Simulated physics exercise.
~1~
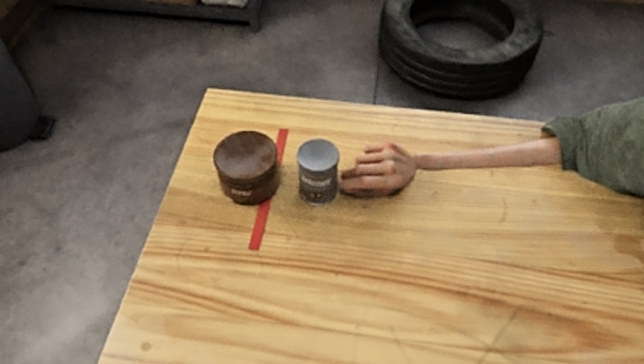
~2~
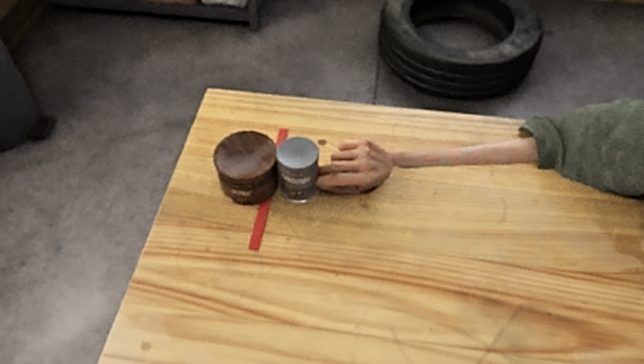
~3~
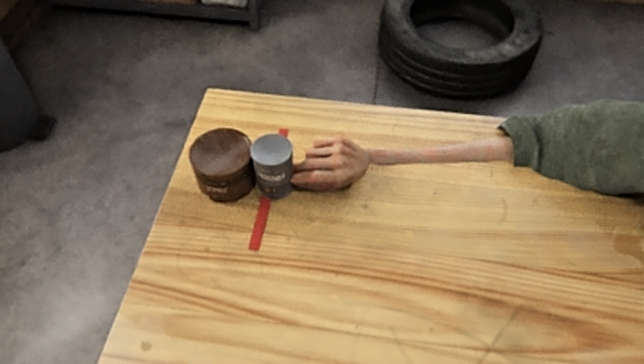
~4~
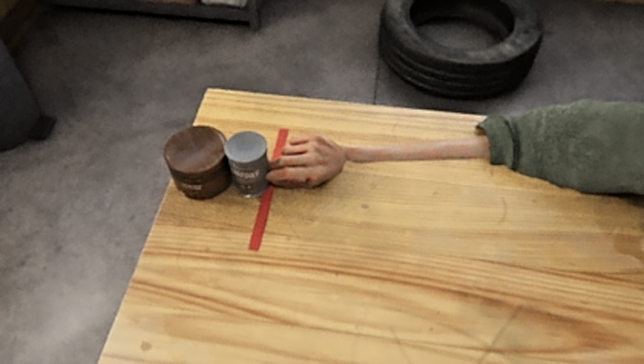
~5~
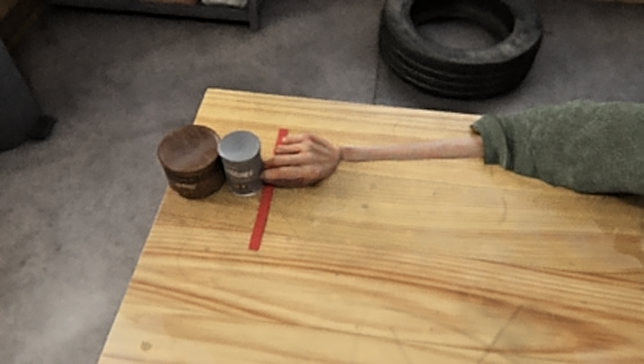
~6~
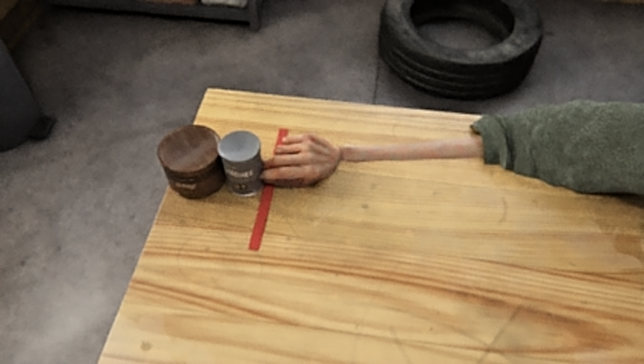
On a wooden table, a hand pushing a grey tin left into a brown tub, both sliding past red tape and stopping upright near the edge.
